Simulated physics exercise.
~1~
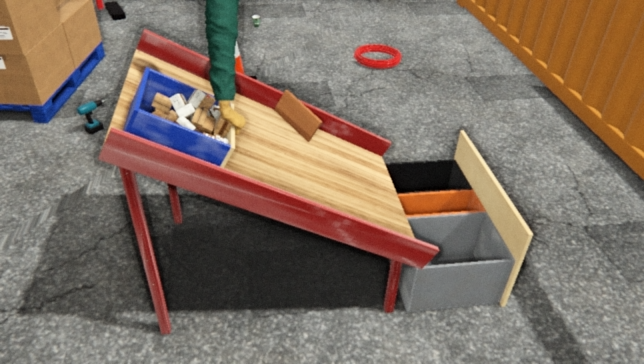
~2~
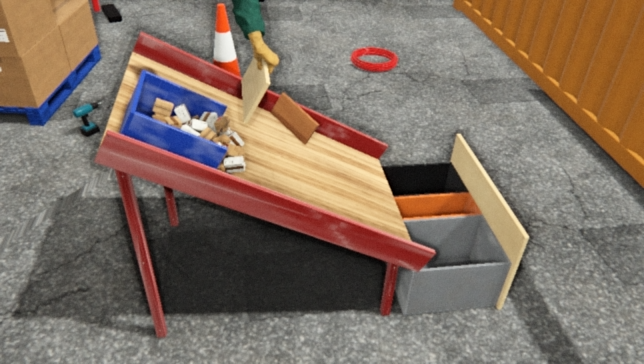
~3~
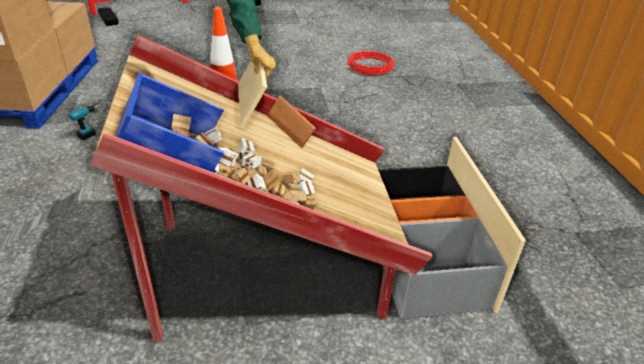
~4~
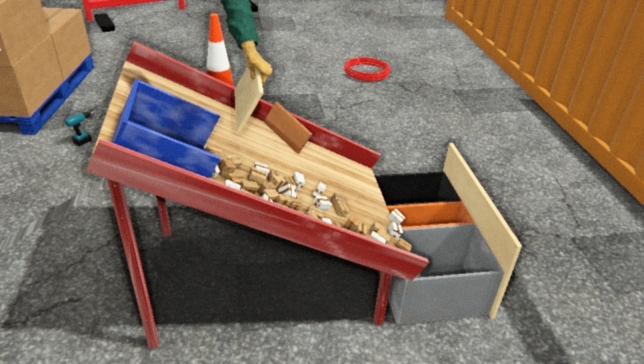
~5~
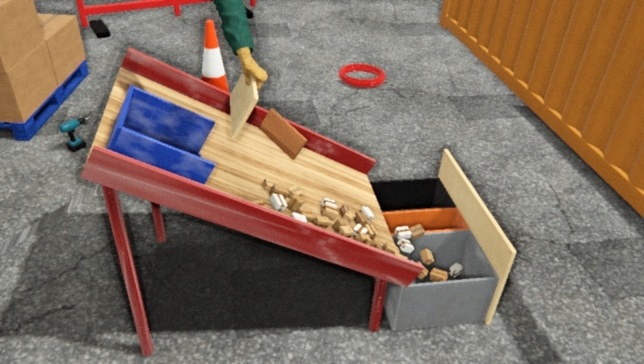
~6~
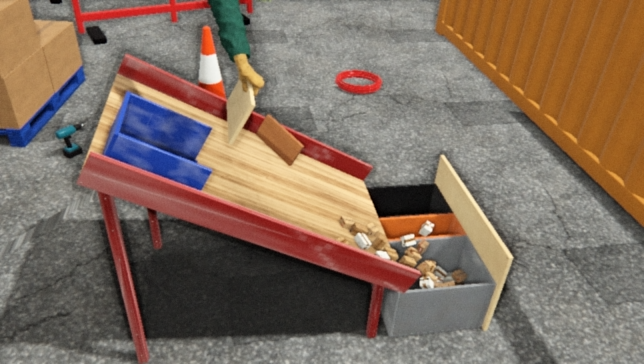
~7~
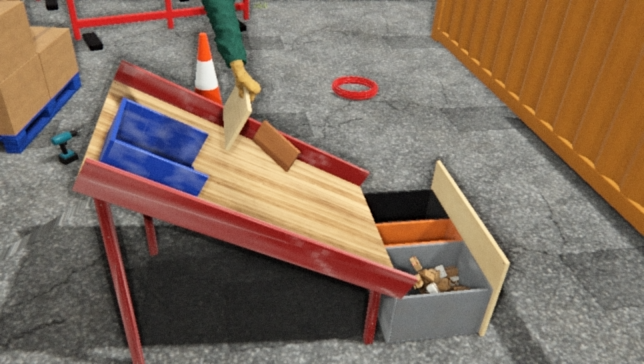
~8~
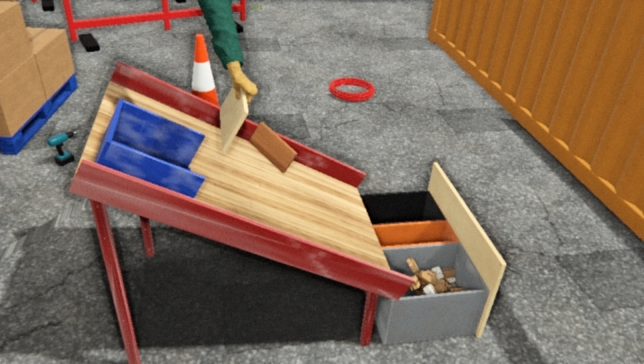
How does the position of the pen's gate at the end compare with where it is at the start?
At the start the gate is down at the edge of the blue pen, under the gloved hand. By the end it is held up and away from the pen, beside the far rail of the table.
